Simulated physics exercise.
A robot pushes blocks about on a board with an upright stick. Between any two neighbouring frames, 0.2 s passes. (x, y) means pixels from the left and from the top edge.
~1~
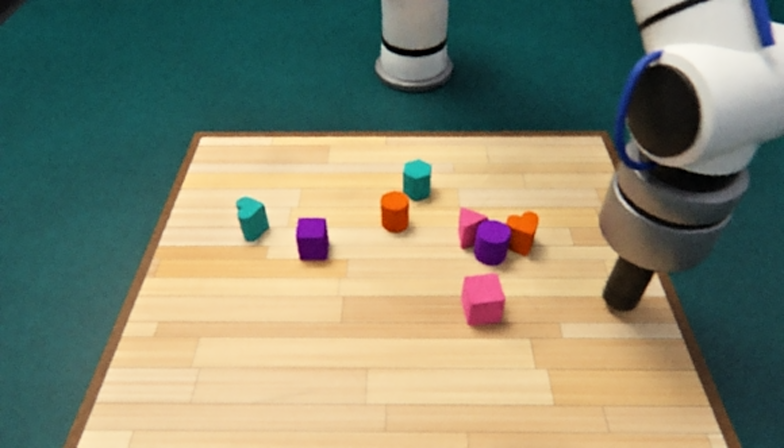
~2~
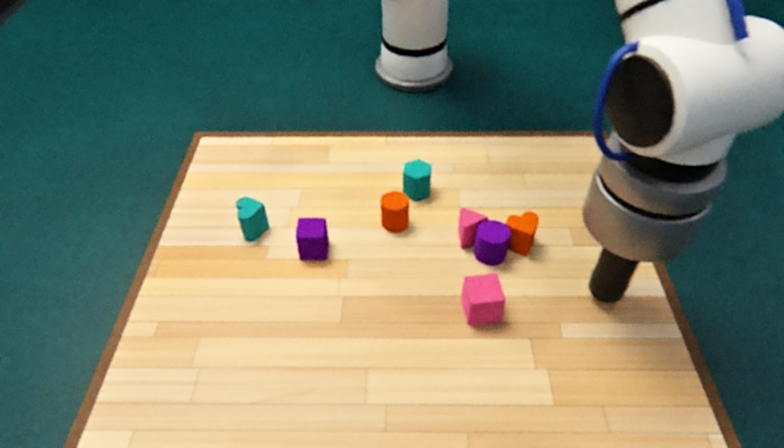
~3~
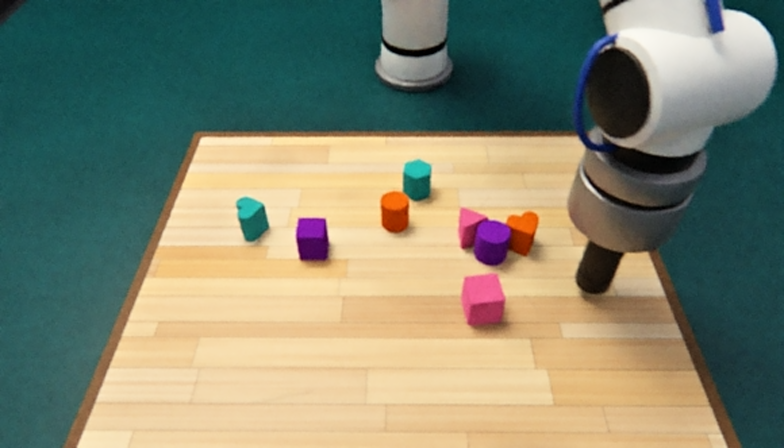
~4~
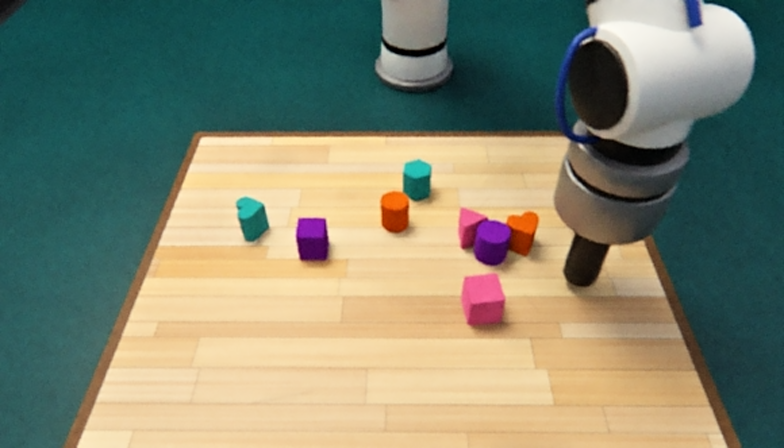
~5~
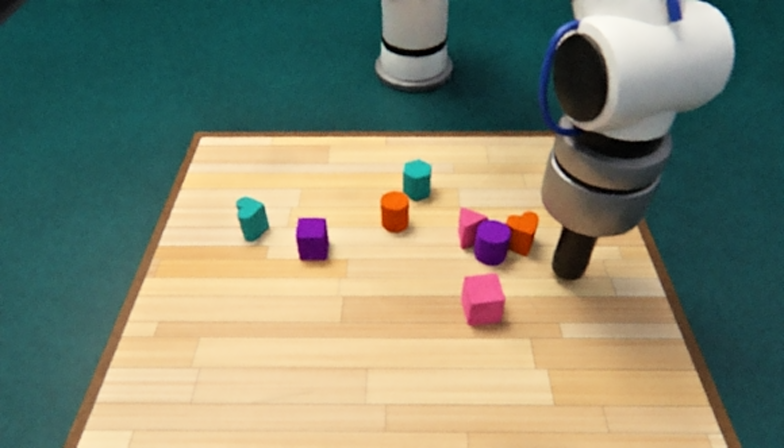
We see colourful blocks scattered on a wooden board, with a robot arm holding a dark upright stick near the right edge. The arm moves the stick slightly left and toward the back, while the blocks stay still.
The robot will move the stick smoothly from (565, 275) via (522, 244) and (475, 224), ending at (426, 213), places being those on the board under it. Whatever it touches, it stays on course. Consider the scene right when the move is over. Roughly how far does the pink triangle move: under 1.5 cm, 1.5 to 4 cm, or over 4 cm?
Offset: Below 1.5 cm.
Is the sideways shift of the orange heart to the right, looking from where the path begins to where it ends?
In short: Yes.
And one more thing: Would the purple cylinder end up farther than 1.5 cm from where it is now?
My answer is no.
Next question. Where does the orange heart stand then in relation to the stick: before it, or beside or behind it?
Looking at the end of the path, the orange heart has slipped free of the stick.
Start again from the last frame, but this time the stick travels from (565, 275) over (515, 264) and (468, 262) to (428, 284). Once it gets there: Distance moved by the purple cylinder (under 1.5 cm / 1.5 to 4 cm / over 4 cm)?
Once the path ends, it will sit over 4 cm from where it is now.
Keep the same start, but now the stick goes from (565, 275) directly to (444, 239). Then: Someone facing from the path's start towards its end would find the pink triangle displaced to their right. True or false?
True
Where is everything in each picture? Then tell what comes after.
The first picture shows tip of the stick (620, 298), middles of tops, orange cylinder (395, 200), pink triangle (471, 216), purple cylinder (494, 231), orange heart (524, 221).
The second picture shows stick (605, 290), nothing pushed.
The third picture shows stick (592, 282), nothing pushed.
The fourth picture shows stick (579, 275), nothing pushed.
The fifth picture shows stick (568, 268), orange cylinder (395, 200), pink triangle (471, 216), purple cylinder (494, 231), orange heart (524, 221).
The first path, step by step. One third of the way, stick (523, 237); orange heart (503, 208).
Two thirds of the way, stick (475, 217); pink triangle (469, 217); purple cylinder (491, 231); orange heart (460, 185), turned 40° clockwise.
At the end, stick (427, 207); orange cylinder unmoved; pink triangle (468, 217); purple cylinder (491, 231); orange heart (442, 174), turned 75° clockwise.
